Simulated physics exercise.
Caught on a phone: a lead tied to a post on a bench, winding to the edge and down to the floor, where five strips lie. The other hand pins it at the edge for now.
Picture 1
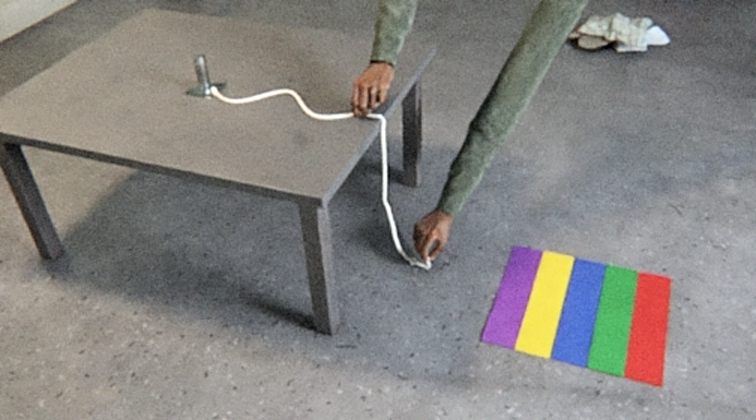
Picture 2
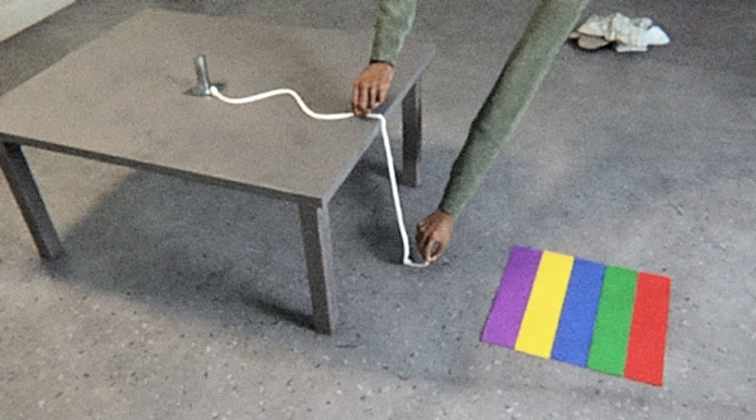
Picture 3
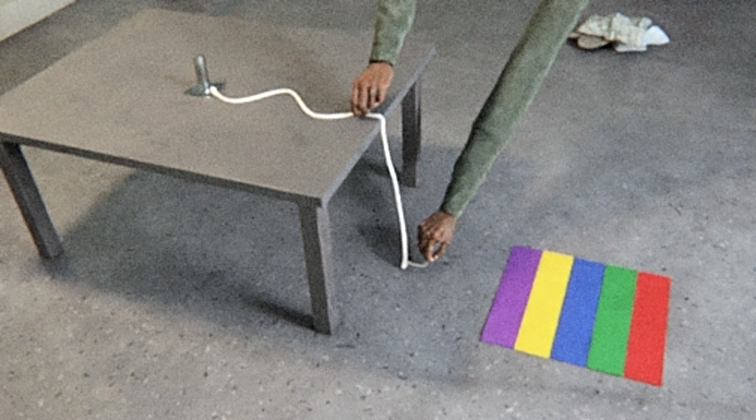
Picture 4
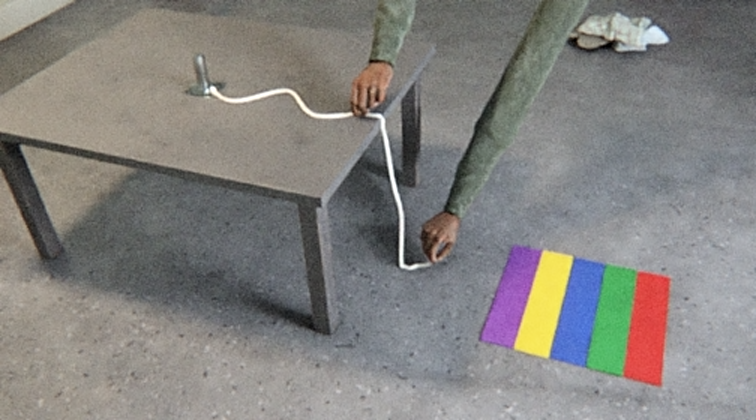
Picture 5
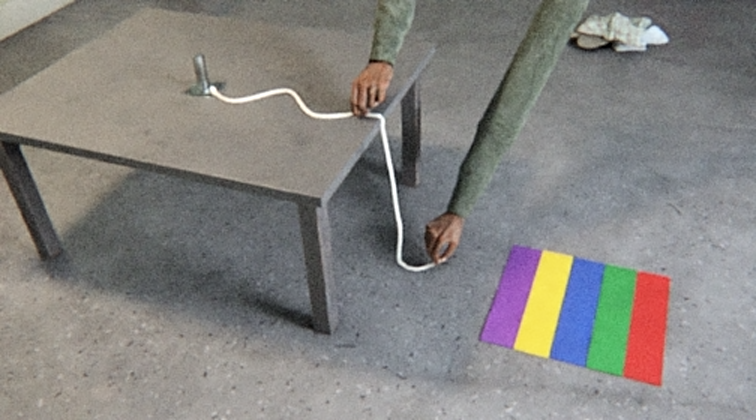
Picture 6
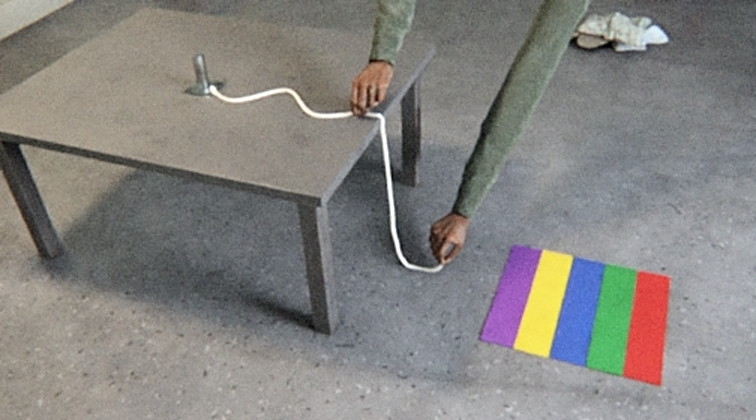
In the video, one hand pins a white cord at the edge of a table, where it runs from a small post, while the other hand holds its lower end near the floor and shifts it slightly right, toward five coloured strips.
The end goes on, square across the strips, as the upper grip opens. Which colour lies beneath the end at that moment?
Blue.
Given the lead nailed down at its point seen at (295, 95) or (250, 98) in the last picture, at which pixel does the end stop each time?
First try near (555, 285), second near (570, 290).
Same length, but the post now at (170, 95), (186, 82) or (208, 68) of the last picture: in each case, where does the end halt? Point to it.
Results per try: (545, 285); (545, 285); (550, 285).
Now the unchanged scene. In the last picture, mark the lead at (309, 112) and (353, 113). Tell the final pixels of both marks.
The first at (344, 111), the second at (388, 125).
Soon after, end near (526, 279); over purple.
Then, end near (560, 287); over yellow.
At full stretch, end near (580, 292); over blue. It halts on the blue strip.
